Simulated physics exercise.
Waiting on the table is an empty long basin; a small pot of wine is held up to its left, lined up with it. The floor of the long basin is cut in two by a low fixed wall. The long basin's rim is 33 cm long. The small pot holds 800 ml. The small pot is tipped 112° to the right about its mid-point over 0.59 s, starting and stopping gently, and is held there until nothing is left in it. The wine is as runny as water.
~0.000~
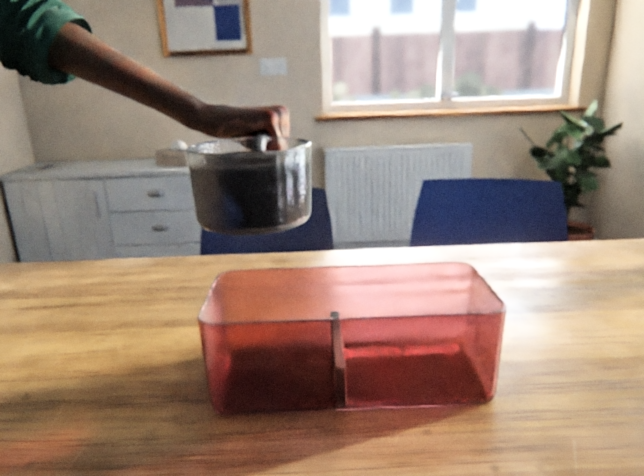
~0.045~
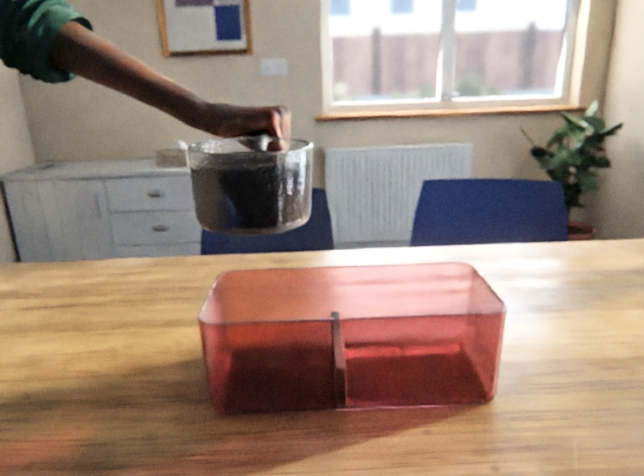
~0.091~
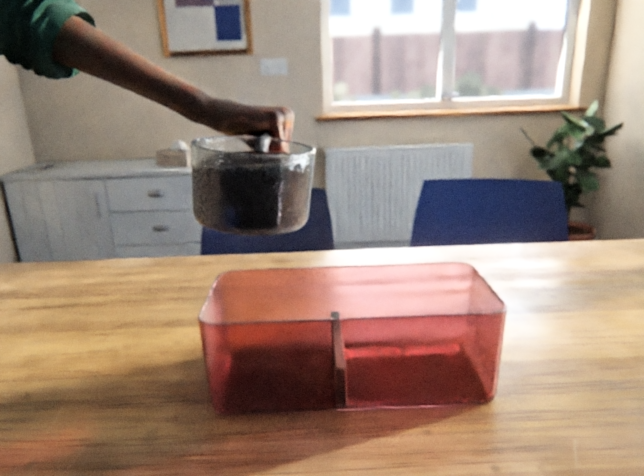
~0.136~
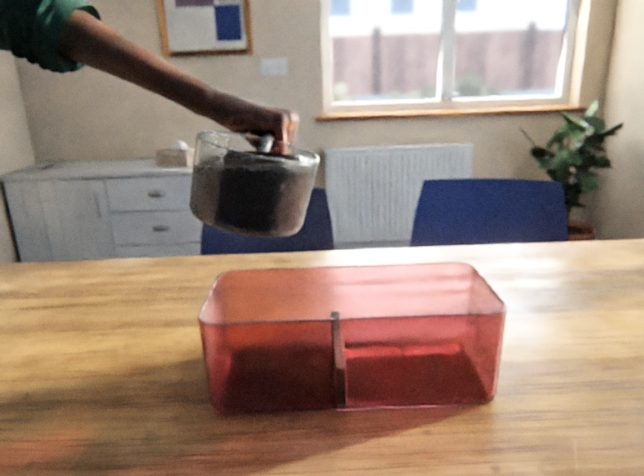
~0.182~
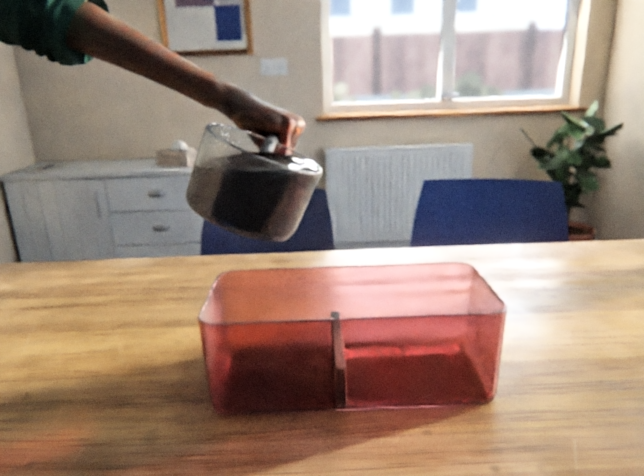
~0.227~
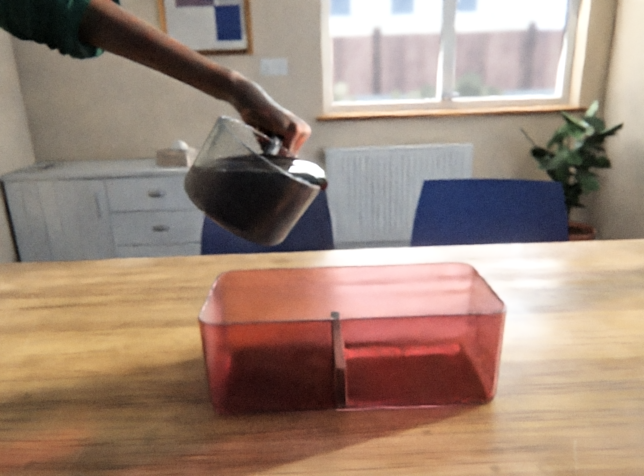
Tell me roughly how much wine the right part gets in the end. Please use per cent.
It gets about 79 per cent.
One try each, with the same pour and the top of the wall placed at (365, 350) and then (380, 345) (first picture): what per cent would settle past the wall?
I'd put it at about 45 per cent for the first and about 25 per cent for the second.
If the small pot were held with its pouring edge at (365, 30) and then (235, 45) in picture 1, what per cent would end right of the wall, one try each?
The first try gives 80 percent and the second 25 percent.
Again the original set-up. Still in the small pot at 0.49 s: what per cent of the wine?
30 %.
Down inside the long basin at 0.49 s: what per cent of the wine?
About 32%.
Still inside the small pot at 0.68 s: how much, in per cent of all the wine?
I'd say some 4 per cent remains.
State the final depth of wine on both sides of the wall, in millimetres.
Some 8 mm on the left and some 26 mm on the right.
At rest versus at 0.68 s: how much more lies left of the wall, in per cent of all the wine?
Some 6 per cent.
Then, 0.49 s in, the tilt is 104° and 29 per cent is still to pour, 0 is left of the wall and 32 right of it.
Then, 0.68 s in, the tilt is 112° and 4 per cent is still to pour, 13 is left of the wall and 76 right of it.
Then, 0.87 s in, the tilt is 112° and 0 per cent is still to pour, 19 is left of the wall and 79 right of it.
Then, 1.09 s in, the tilt is 112° and 0 per cent is still to pour, 20 is left of the wall and 79 right of it.
Finally, 20 per cent lies left of the wall, 79 right of it and 1 outside.
